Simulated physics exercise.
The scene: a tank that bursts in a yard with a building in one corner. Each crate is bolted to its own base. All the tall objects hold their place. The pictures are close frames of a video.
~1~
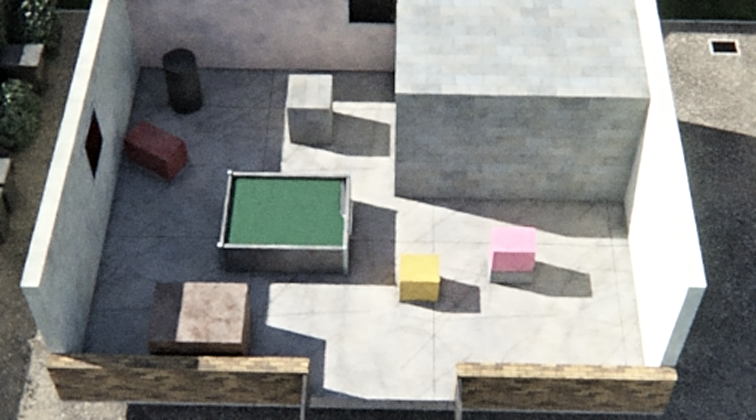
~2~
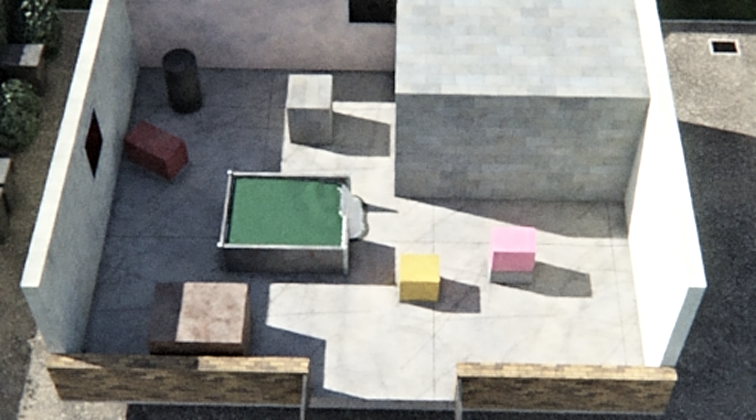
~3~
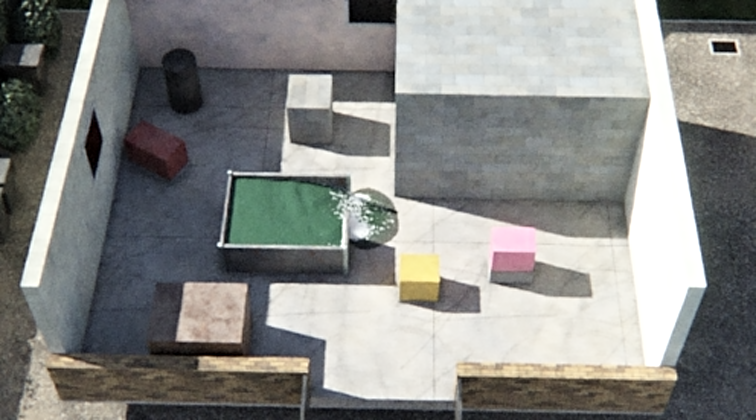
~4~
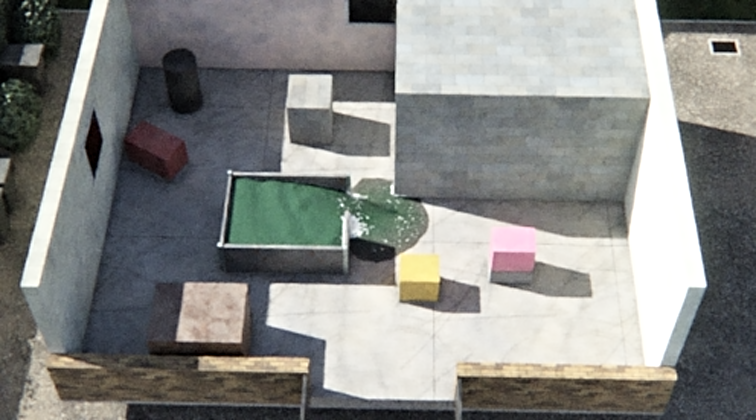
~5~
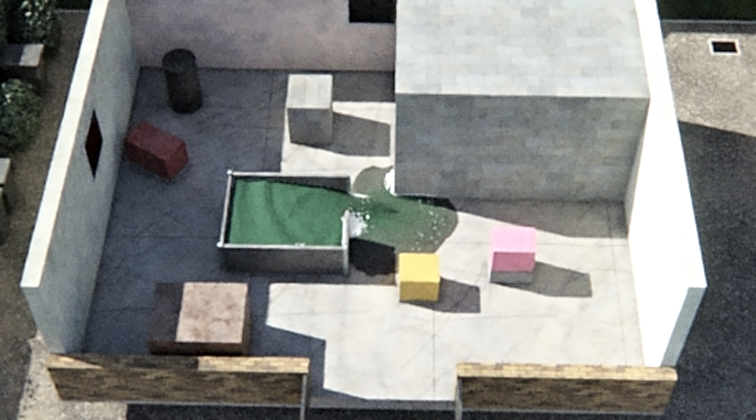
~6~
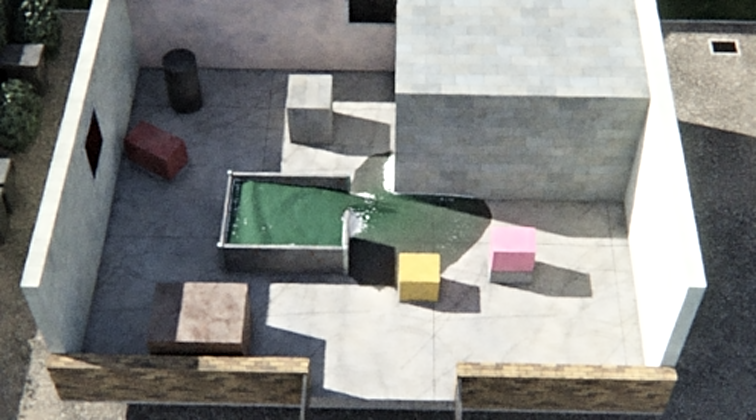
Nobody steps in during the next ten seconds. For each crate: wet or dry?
One by one: The red crate escapes dry; the pink crate escapes dry; the yellow crate is wetted.
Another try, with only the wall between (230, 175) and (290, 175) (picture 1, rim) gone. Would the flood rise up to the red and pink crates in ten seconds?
Then: Red crate is topped, pink crate stays dry.
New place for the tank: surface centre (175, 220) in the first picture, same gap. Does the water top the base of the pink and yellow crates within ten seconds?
One by one: The pink one is spared, the yellow one takes water.
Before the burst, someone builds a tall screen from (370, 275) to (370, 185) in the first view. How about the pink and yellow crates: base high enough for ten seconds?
My reading: Pink escapes it, yellow is spared.
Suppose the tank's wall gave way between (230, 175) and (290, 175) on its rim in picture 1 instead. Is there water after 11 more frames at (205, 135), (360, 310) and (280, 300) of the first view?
One after the other: Flooded, dry, not flooded.
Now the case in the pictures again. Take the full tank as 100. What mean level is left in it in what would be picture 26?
Near 42 in a hundred.
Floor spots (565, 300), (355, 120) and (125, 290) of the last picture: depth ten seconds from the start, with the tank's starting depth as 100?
In that order: 10, 4 and 0 per cent.
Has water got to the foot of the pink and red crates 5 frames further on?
Pink crate reached, red crate not reached.
A moment on, water covers 15 % of the floor; the red crate not reached, the pink crate water round its plinth, the yellow crate water round its plinth.
Next, water covers 25 % of the floor; the red crate not reached, the pink crate water round its plinth, the yellow crate water round its plinth.
Then, water covers 40 % of the floor; the red crate not reached, the pink crate water round its plinth, the yellow crate water round its plinth.
Later, water covers 50 % of the floor; the red crate water round its plinth, the pink crate water round its plinth, the yellow crate water round its plinth.
In the end, water covers 75 % of the floor; the red crate stayed above the water, the pink crate stayed above the water, the yellow crate was topped.
